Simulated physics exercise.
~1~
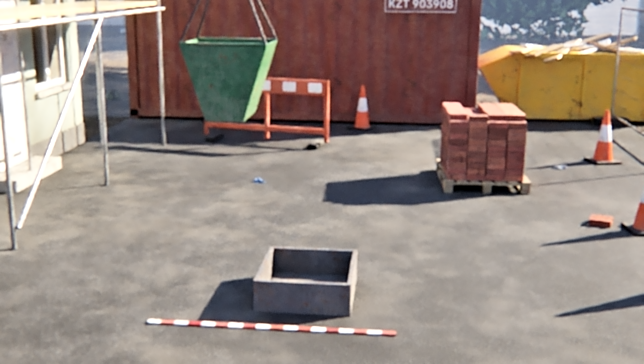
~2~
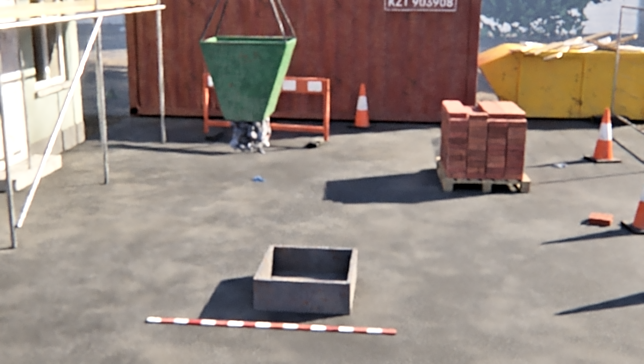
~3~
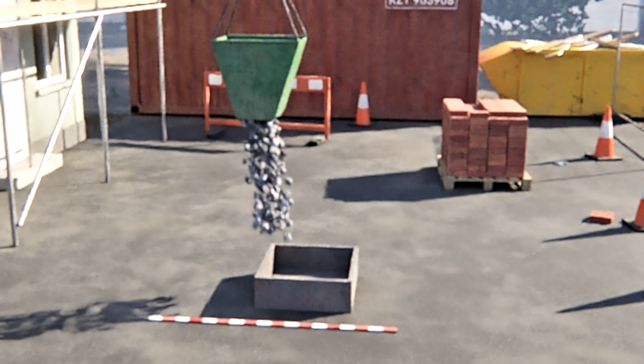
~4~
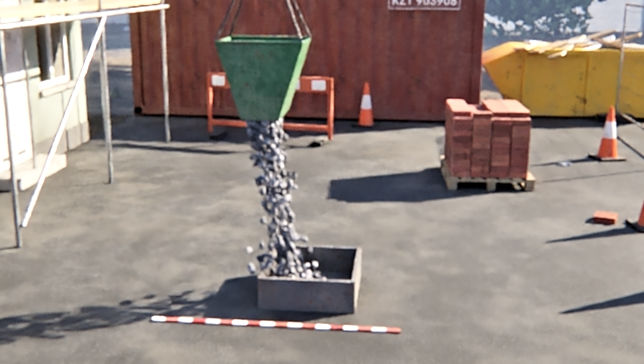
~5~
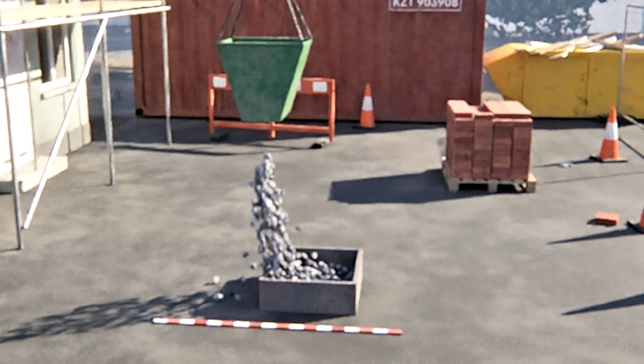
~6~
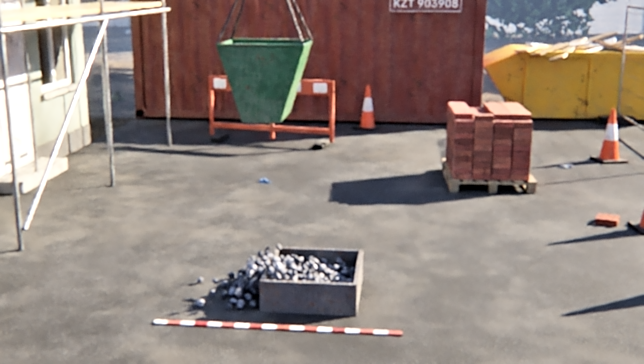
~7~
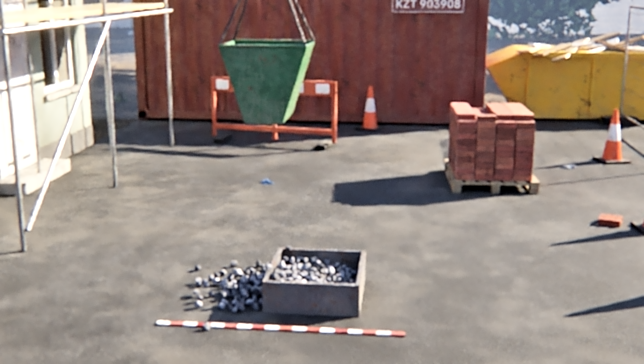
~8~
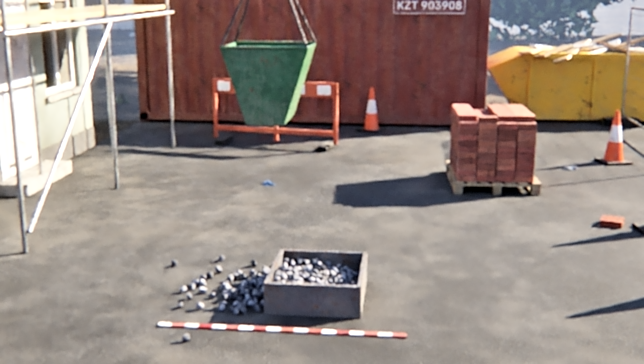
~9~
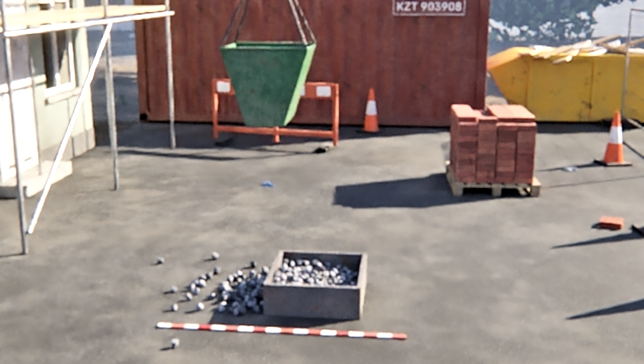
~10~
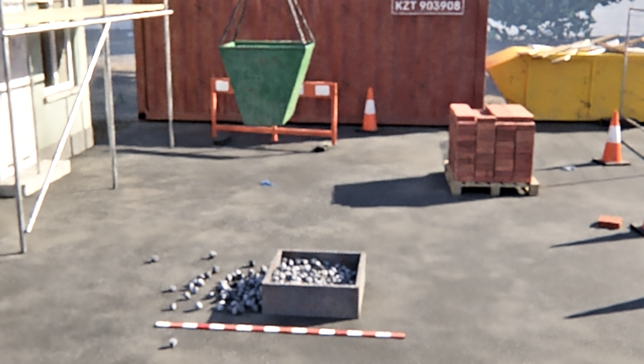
The video shows a green hopper moving right above a paved yard and releasing a stream of grey stones toward a low open bin beside a striped staff. Most land in the bin, while the rest spill and scatter to its left, finally lying still beneath the hanging, empty hopper.
